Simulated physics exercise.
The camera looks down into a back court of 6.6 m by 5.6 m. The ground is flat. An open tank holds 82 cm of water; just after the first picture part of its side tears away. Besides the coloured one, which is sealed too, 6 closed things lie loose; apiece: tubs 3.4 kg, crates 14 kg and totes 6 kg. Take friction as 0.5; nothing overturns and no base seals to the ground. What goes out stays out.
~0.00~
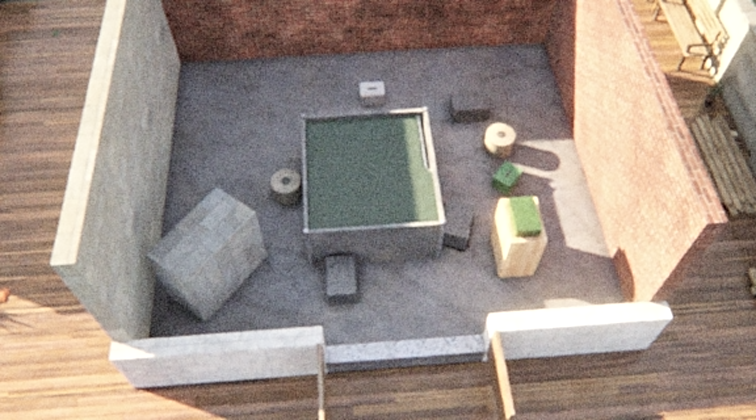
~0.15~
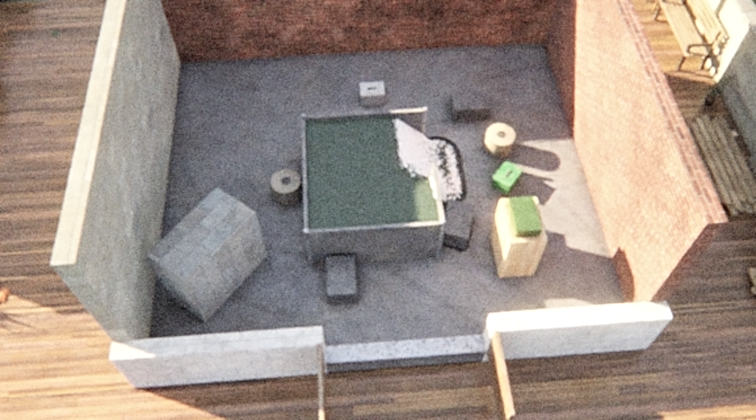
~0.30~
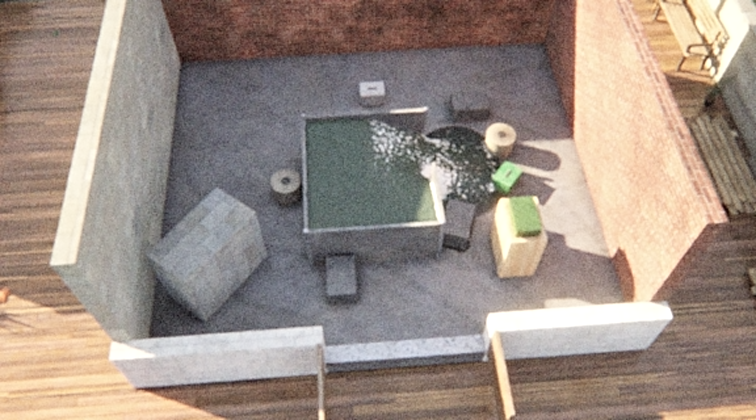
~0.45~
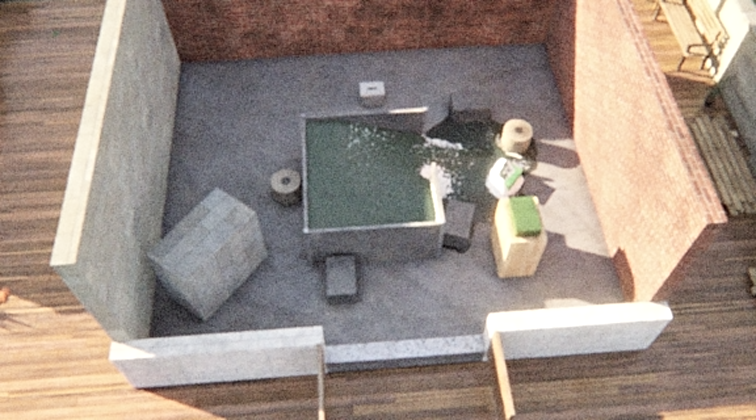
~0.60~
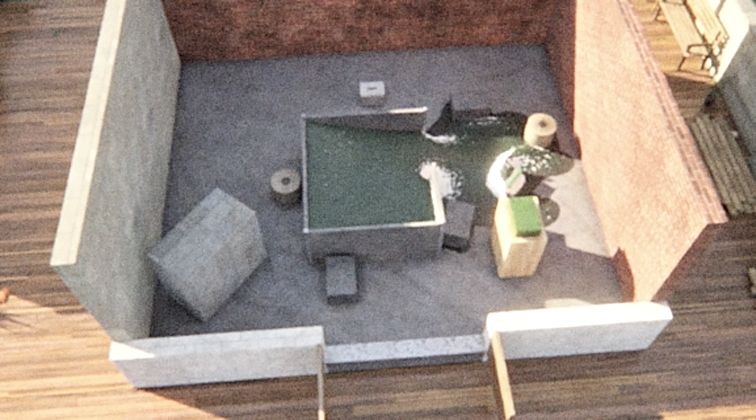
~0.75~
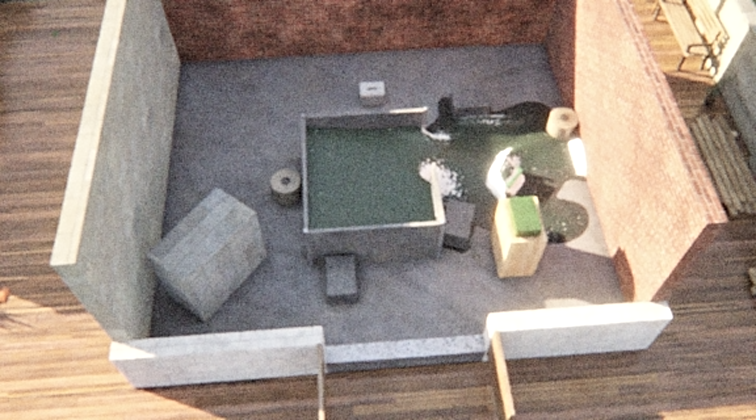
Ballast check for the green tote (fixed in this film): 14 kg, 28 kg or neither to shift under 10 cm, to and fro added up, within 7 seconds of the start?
Verdict: Neither load is enough.
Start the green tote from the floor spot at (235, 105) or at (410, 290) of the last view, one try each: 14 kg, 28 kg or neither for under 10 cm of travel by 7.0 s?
In turn: It takes the larger; it takes the larger.
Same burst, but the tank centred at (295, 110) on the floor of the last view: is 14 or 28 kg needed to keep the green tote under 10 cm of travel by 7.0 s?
Then neither load is enough.
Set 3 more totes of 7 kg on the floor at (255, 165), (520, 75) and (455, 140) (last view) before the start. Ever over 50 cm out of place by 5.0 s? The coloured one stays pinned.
In turn: Short of it, past it, over.
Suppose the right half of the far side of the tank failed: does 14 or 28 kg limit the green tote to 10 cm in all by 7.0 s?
Then only the larger load is enough.
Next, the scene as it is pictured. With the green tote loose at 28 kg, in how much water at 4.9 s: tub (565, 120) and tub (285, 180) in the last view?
About 5 and 0 cm.
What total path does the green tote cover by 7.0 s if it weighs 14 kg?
Some 700 cm in all.
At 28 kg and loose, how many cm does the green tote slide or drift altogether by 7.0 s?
About 500 cm.
After 1.4 s the green tote would be 153 cm from its start with 14 kg and 126 cm from its start with 28 kg; 15 cm of water round it then.
After 3.1 s the green tote would be 226 cm from its start with 14 kg and 221 cm from its start with 28 kg; 17 cm of water round it then.
After 4.9 s the green tote would be 294 cm from its start with 14 kg and 240 cm from its start with 28 kg; 8 cm of water round it then.
After 7.0 s the green tote would be 352 cm from its start with 14 kg and 240 cm from its start with 28 kg; 6 cm of water round it then.
